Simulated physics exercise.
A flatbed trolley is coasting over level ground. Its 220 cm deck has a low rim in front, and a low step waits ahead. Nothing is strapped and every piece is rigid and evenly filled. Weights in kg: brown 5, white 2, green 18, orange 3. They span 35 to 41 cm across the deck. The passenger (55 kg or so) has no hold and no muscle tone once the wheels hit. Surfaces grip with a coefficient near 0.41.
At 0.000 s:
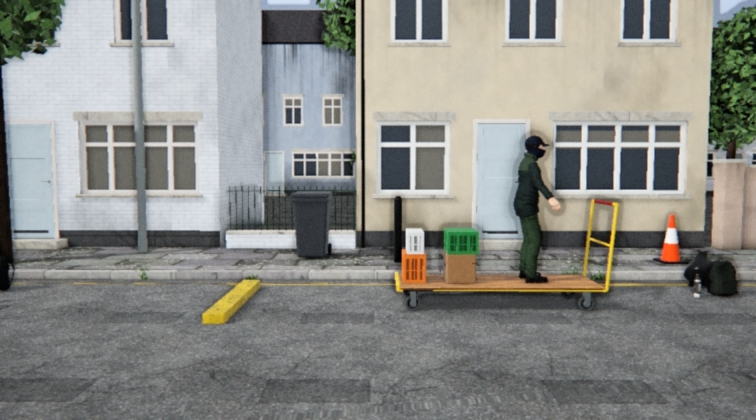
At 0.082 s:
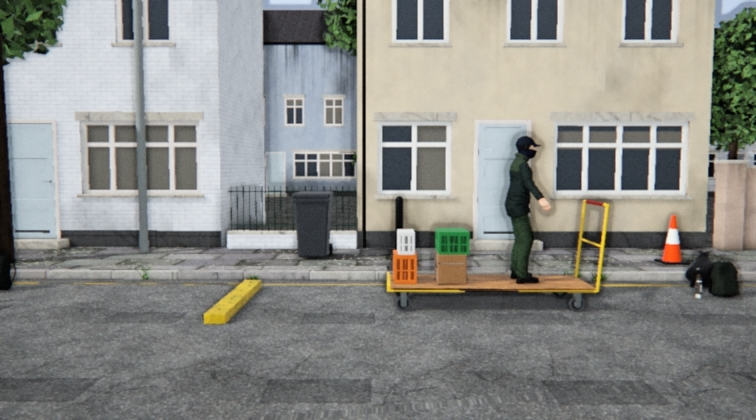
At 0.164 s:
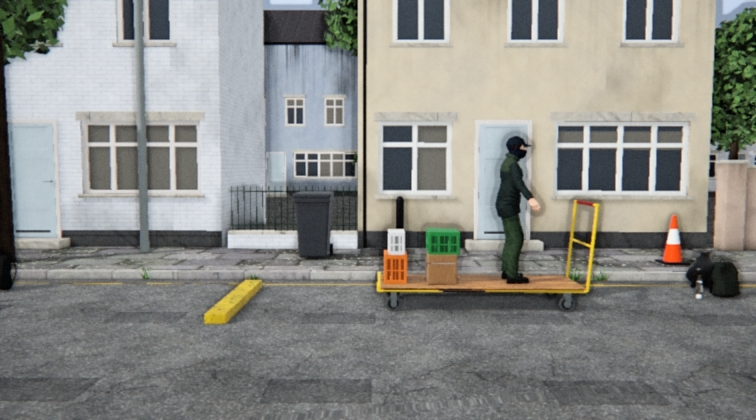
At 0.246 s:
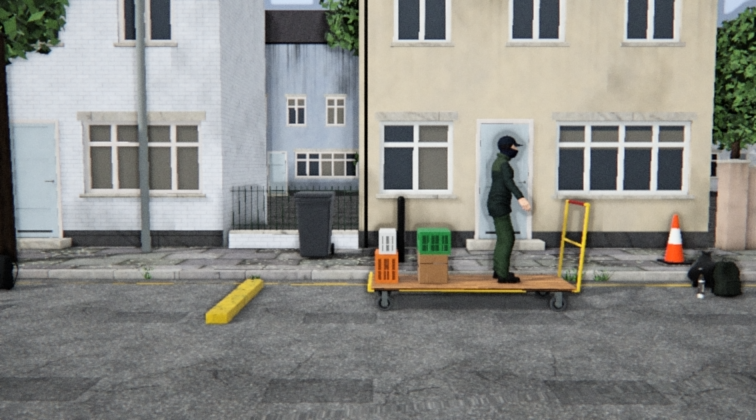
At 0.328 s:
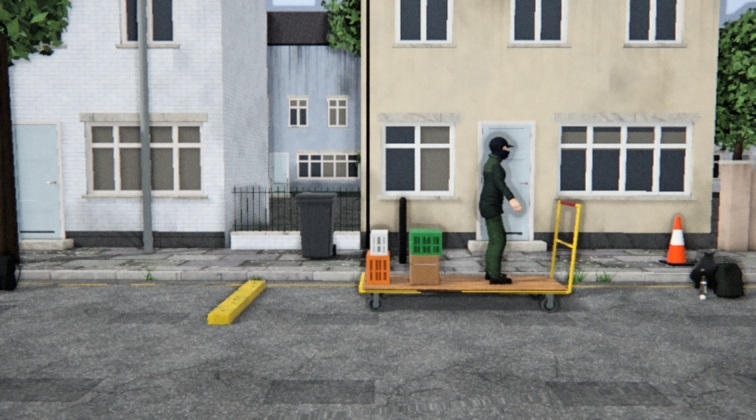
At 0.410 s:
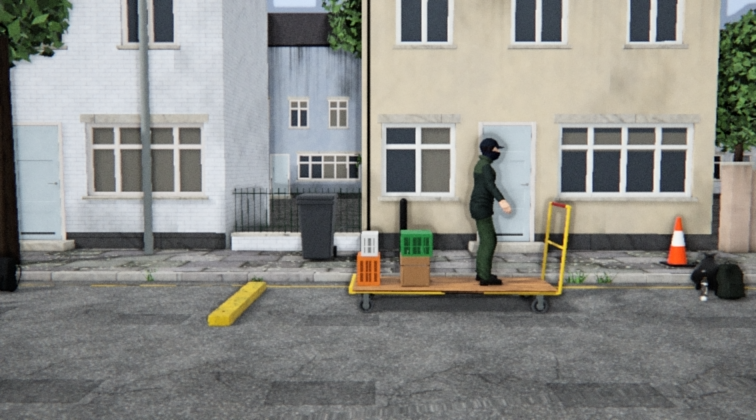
A person in dark clothes stands on a flatbed trolley rolling slowly left with stacked crates.
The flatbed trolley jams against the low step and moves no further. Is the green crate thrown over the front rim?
In the end the green crate stays on.
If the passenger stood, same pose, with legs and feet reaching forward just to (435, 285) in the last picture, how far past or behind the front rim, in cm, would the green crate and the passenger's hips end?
In that case green 50 behind, hips 40 behind.
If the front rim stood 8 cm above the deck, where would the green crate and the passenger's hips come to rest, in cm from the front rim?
Then green 40 behind, hips 80 behind.
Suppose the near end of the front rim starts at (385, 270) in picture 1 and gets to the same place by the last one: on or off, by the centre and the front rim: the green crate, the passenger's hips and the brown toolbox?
Then green on, hips on, brown on.
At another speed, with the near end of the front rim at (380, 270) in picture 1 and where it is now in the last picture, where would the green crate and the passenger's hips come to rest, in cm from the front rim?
Then green 40 behind, hips 90 behind.
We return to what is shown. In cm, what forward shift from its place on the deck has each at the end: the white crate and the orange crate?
White 70, orange 5.
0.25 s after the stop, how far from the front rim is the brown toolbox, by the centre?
Some 50 cm behind it.
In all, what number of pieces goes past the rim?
1 of them.
Impact comes at 1.31 s.
After 1.56 s the green crate is 50 cm behind the rim, tilted 0°, near (286, 243) in the last picture's view.
After 1.86 s the green crate is 43 cm behind the rim, tilted 5°, near (280, 242) in the last picture's view.
After 2.31 s the green crate is 42 cm behind the rim, tilted 0°, near (279, 243) in the last picture's view.
At rest, 3.5 s, past the rim, white crate; behind it, brown toolbox, green crate, orange crate and the passenger's hips.
